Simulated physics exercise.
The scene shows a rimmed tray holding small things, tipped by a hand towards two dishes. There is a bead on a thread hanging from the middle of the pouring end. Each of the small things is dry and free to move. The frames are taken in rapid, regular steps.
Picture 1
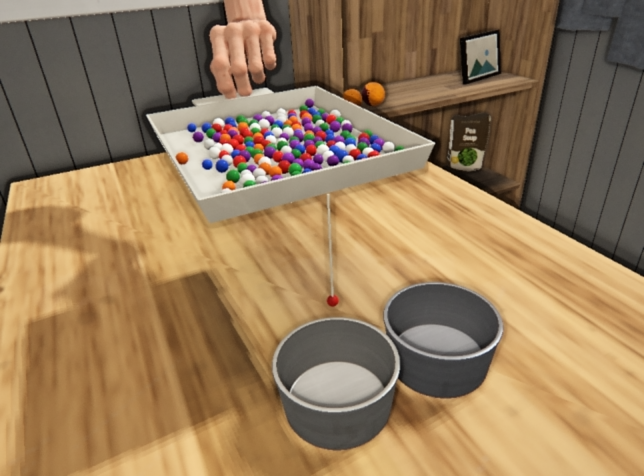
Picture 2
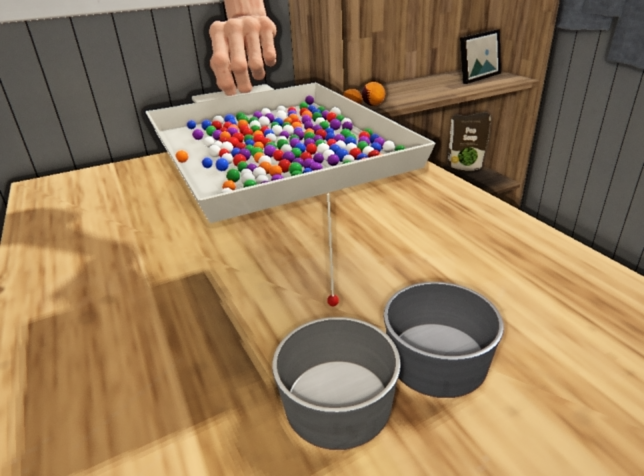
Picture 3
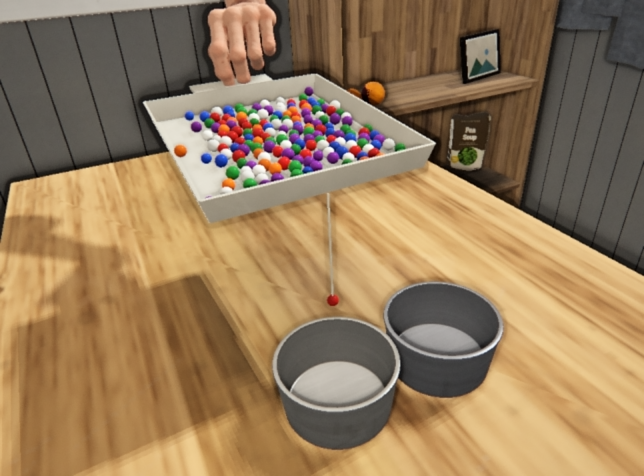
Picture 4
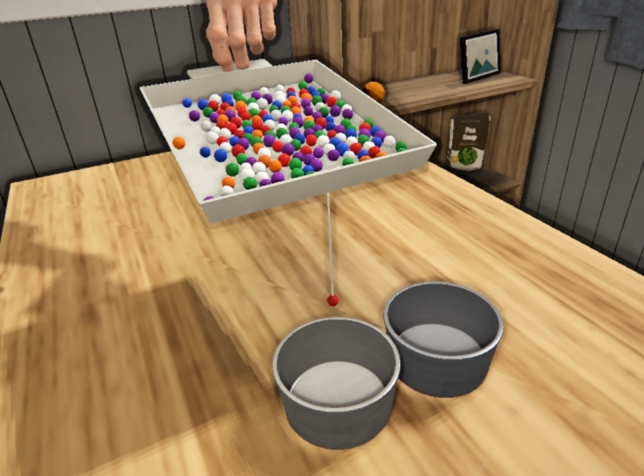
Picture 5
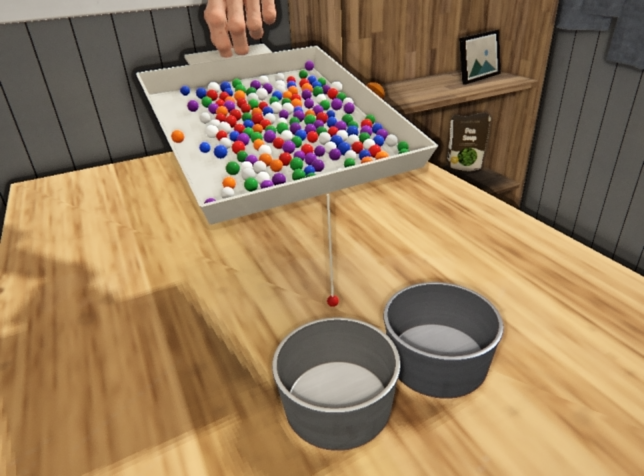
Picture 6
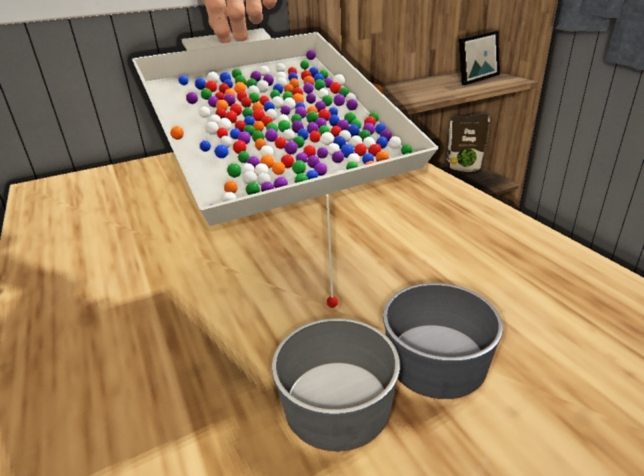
A hand raised the back of a white tray, tilting it more steeply toward two gray dishes on a wooden table, and the colorful beads inside shifted slightly while a red bead hung on its thread.
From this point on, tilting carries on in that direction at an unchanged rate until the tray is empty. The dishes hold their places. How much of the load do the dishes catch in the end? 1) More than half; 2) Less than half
Option 1: More than half.
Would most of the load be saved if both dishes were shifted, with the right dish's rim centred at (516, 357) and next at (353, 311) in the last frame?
The dishes end up with the lesser share in the first try and the lesser share in the second.
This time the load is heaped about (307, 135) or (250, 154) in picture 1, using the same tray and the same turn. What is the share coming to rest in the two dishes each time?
Roughly 80 per cent, then 70 per cent.
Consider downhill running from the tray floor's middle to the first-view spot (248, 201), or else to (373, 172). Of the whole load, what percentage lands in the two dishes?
You'd get 10 per cent the first time and 80 per cent the second time.
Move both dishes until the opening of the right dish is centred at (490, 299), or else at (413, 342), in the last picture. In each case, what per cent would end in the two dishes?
50 %, then 90 %.
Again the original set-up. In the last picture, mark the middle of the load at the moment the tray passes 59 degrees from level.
The middle of the pieces shows up near (318, 152).
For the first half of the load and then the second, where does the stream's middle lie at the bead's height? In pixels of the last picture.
Half one: (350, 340), half two: (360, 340).
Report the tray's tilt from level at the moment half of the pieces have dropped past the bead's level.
The tilt is near 95° by then.
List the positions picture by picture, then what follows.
Corners of the pouring end near (205, 194) and (425, 142), level; middle of the load near (282, 143), round plastic beads; left dish near (367, 422); right dish near (477, 371); bead on its thread near (333, 301), in the first frame.
Corners of the pouring end near (205, 195) and (425, 142), level; middle of the load near (282, 142), in the second frame.
Corners of the pouring end near (205, 195) and (426, 142), tipped barely, level across its low end; middle of the load near (281, 136), in the third frame.
Corners of the pouring end near (206, 197) and (427, 143), tipped a little, level across its low end; middle of the load near (281, 129), in the fourth frame.
Corners of the pouring end near (207, 199) and (428, 144), tipped a little, level across its low end; middle of the load near (282, 123), in the fifth frame.
Corners of the pouring end near (207, 202) and (428, 145), tipped clearly, level across its low end; middle of the load near (283, 120), all but a few on the move; left dish near (367, 423); right dish near (477, 372), in the sixth frame.
Shortly afterwards, tray tipped steeply; all but a few on the tray; only a few in the air.
Next, tray tipped right over; a little on the tray; near a quarter in the left dish; near a quarter in the right dish; a little outside both; near a quarter in the air.
Some moments later, tray tipped past a quarter turn; near half in the left dish; near a third in the right dish; near a quarter outside both.
In the end, tray tipped past a quarter turn; near half in the left dish; near a third in the right dish; near a quarter outside both.
